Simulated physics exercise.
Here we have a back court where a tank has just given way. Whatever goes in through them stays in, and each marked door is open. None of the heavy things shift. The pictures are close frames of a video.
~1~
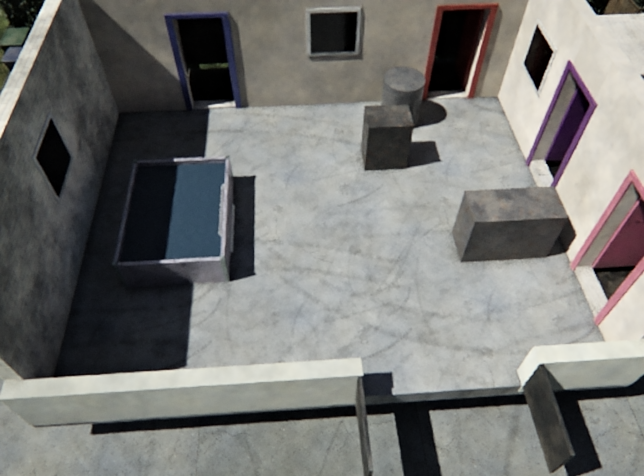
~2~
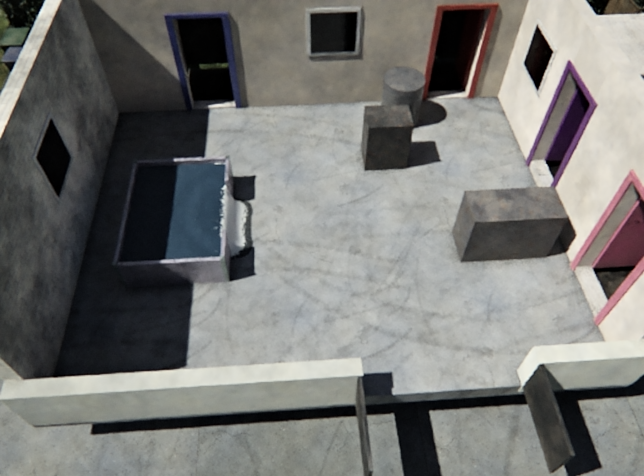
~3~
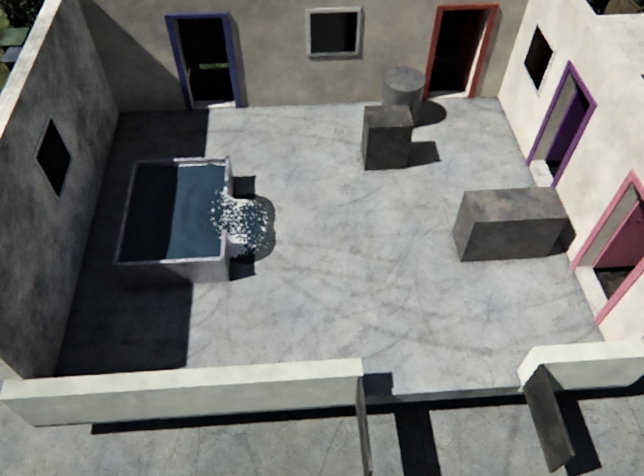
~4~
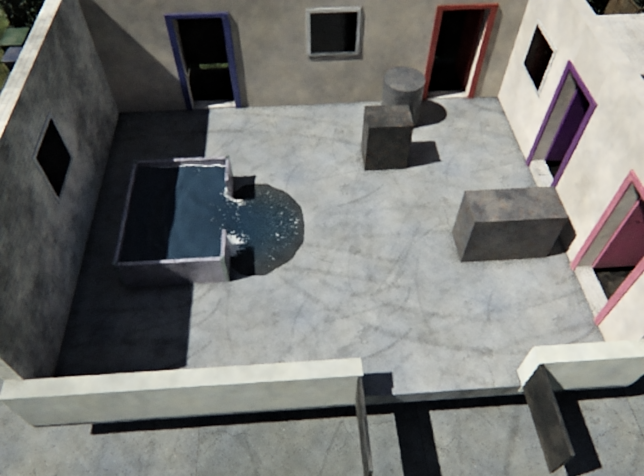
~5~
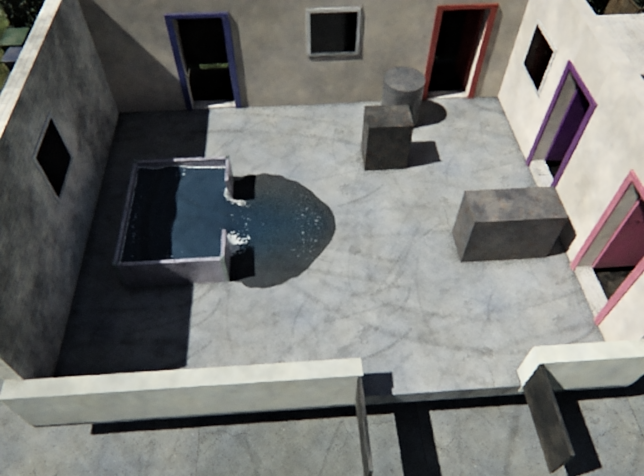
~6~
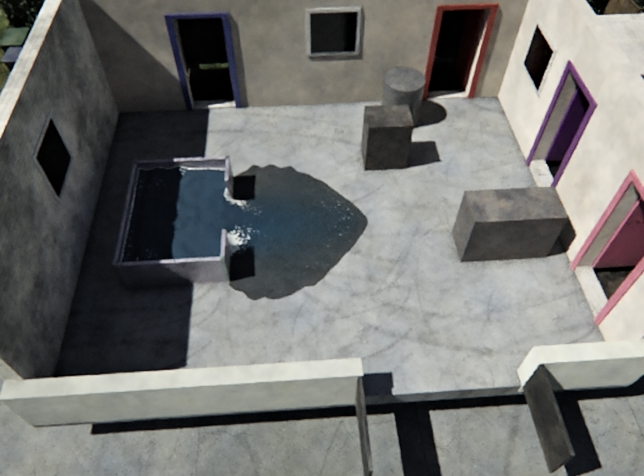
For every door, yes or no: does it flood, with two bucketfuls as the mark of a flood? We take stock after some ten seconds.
Red door: Yes, purple door: No, blue door: No, pink door: No.
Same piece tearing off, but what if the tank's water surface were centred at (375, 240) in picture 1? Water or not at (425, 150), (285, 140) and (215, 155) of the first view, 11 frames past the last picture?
One after the other: Reached, untouched, untouched.
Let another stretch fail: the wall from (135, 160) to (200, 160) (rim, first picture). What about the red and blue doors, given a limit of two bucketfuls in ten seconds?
In that case the red one stays within bounds and the blue one breaks the limit.
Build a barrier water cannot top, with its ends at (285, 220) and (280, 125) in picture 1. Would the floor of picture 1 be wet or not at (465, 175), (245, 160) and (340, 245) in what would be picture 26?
In order: Soaked, soaked, soaked.
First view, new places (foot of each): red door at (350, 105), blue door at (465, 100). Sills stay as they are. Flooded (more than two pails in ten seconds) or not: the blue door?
The blue door is swamped.
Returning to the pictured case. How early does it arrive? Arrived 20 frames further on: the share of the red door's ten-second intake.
Around 0 in a hundred.
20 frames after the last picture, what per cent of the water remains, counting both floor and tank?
About 98 per cent.
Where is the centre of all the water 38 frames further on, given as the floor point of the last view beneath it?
Around pixel (366, 213).
A moment on, water covers 25 % of the floor; the red door not reached, the purple door not reached, the blue door not reached, the pink door not reached.
Next, water covers 40 % of the floor; the red door not reached, the purple door not reached, the blue door not reached, the pink door not reached.
Then, water covers 50 % of the floor; the red door wet at the sill, nothing in, the purple door wet at the sill, nothing in, the blue door not reached, the pink door wet at the sill, nothing in.
Later, water covers 60 % of the floor; the red door under two buckets in, the purple door under two buckets in, the blue door wet at the sill, nothing in, the pink door under two buckets in.
In the end, water covers 70 % of the floor; the red door over two buckets in, the purple door under two buckets in, the blue door wet at the sill, nothing in, the pink door under two buckets in.
